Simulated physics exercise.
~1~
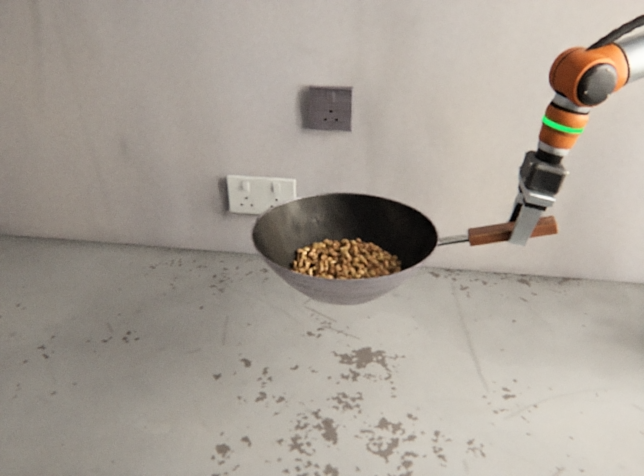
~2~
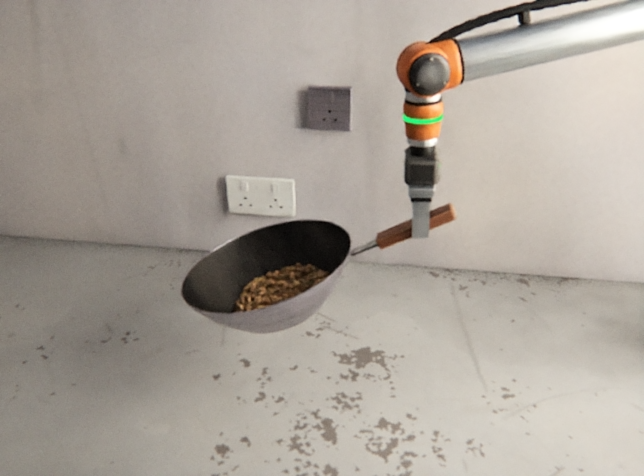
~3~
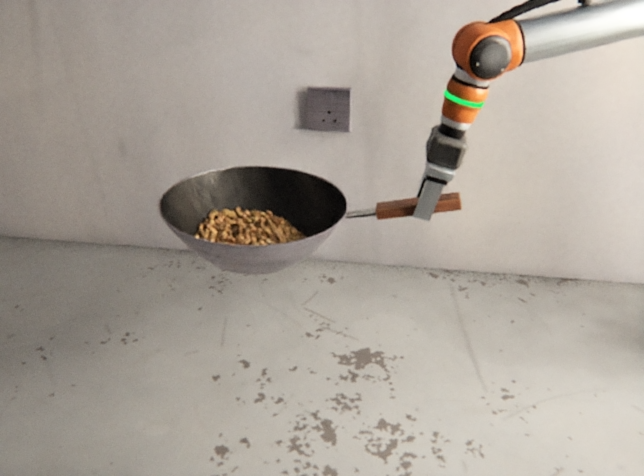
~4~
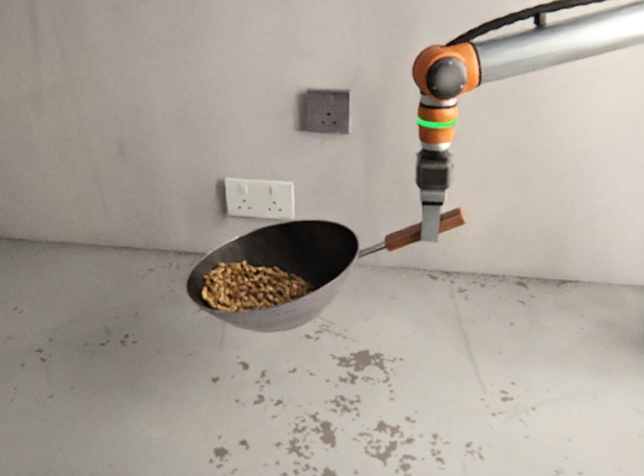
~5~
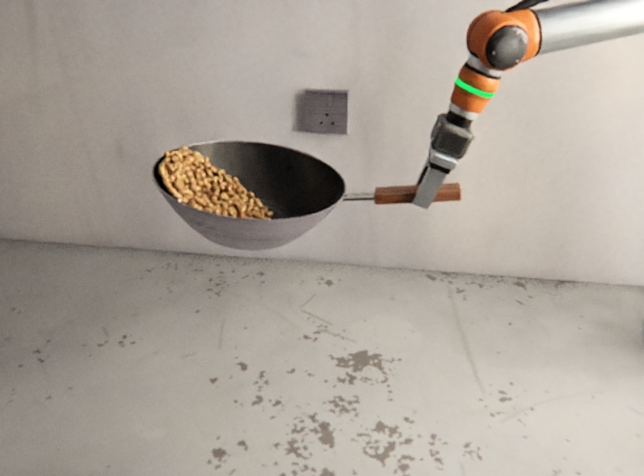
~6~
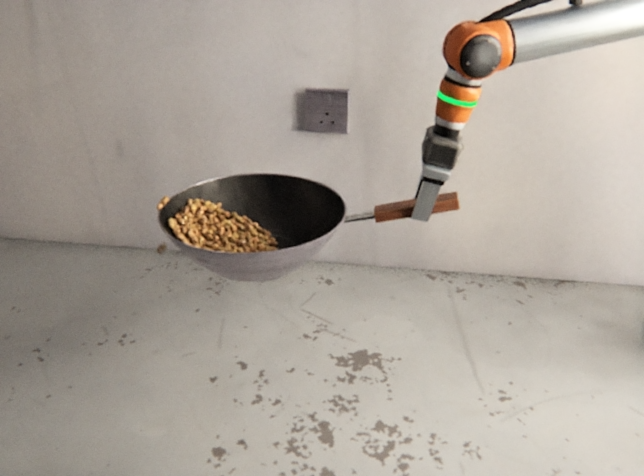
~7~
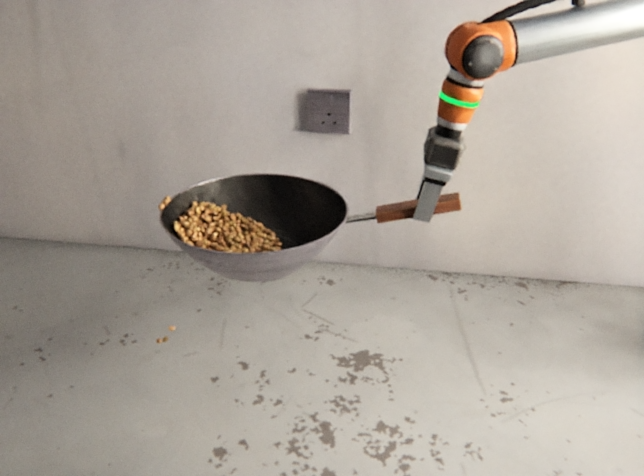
The footage shows an orange and grey robotic arm holding a dark wok of small tan pieces by its wooden handle, swinging it left, then tipping it down and up repeatedly; the pieces slide toward the left rim, and a few spill onto the grey surface as the wok levels.
